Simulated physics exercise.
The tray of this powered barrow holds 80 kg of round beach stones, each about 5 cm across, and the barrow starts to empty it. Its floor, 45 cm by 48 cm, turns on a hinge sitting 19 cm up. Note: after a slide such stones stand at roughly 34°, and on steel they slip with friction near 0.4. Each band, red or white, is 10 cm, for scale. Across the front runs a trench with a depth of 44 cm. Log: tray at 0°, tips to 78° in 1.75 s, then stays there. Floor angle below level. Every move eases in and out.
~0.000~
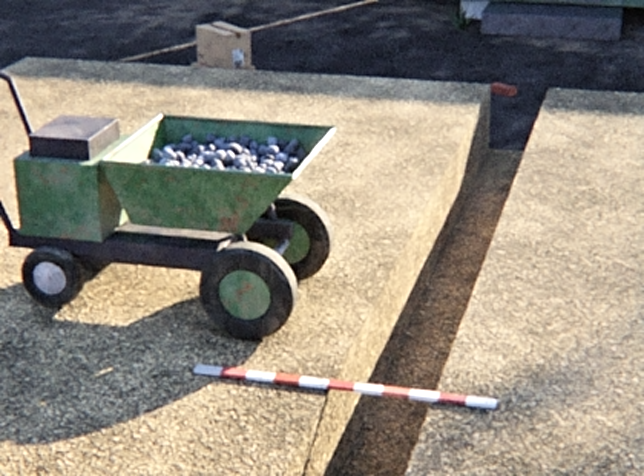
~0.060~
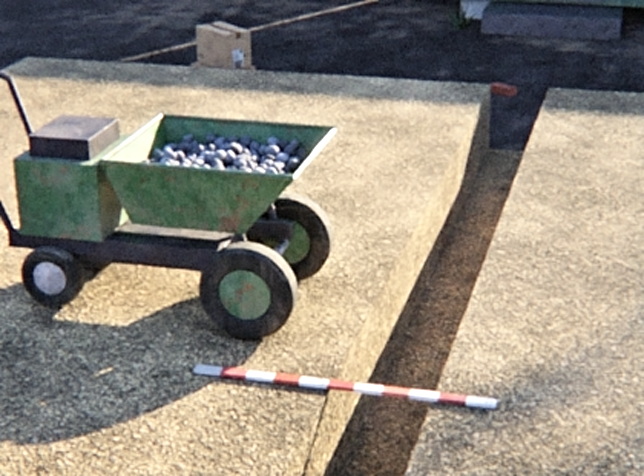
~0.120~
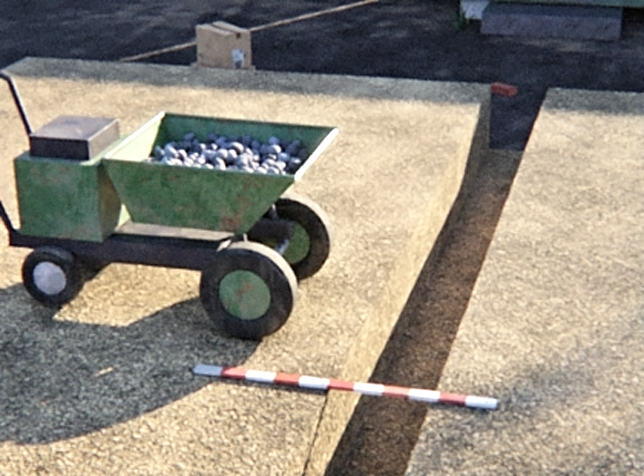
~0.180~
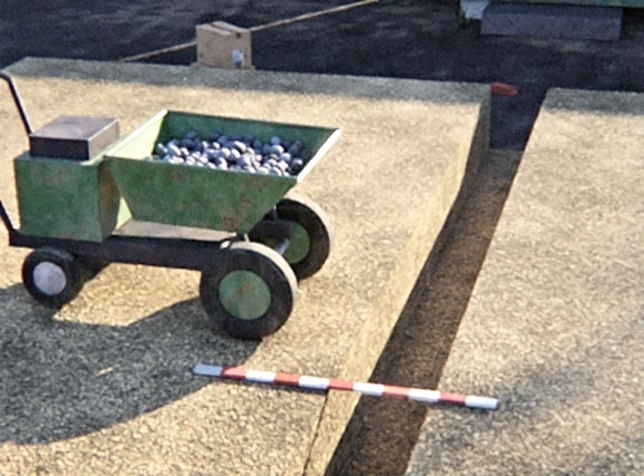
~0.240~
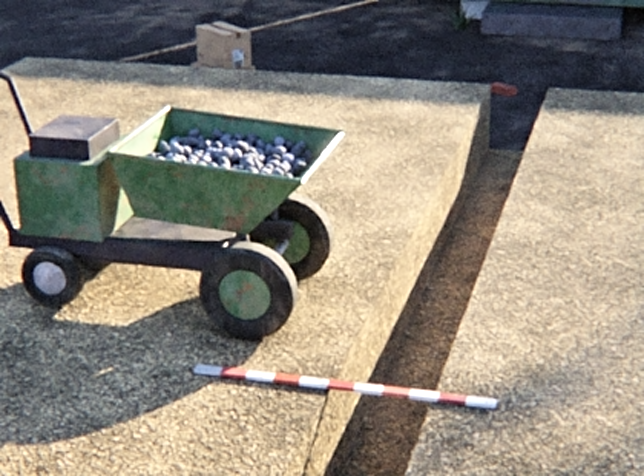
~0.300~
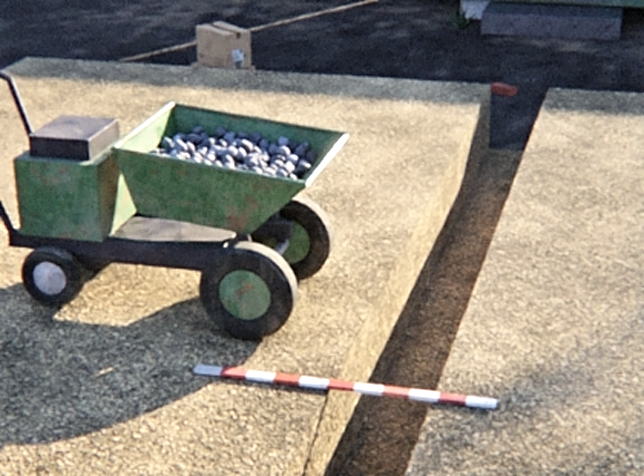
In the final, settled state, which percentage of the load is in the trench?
92 per cent is in the trench.
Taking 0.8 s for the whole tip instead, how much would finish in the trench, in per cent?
That works out at about 80 in a hundred.
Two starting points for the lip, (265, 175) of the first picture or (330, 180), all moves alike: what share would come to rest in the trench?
From the first place around 100 per cent, from the other around 45.
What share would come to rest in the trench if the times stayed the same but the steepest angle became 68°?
Trench share: Approx. 85%.
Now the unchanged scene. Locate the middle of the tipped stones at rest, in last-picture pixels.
The tipped stones centre close to (424, 405).
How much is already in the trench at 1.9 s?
75 per cent, give or take.
After 1.3 s the floor is at 66°; 97 % in the tray, 3 % in the trench; the foremost stones are at (420, 276).
After 1.9 s the floor is at 78°; 17 % in the tray, 76 % in the trench, 7 % past the trench; the foremost stones are at (542, 341).
After 2.2 s the floor is at 78°; 1 % in the tray, 91 % in the trench, 8 % past the trench; the foremost stones are at (571, 334).
After 4.2 s the floor is at 78°; 0 % in the tray, 92 % in the trench, 8 % past the trench; the foremost stones are at (572, 334).
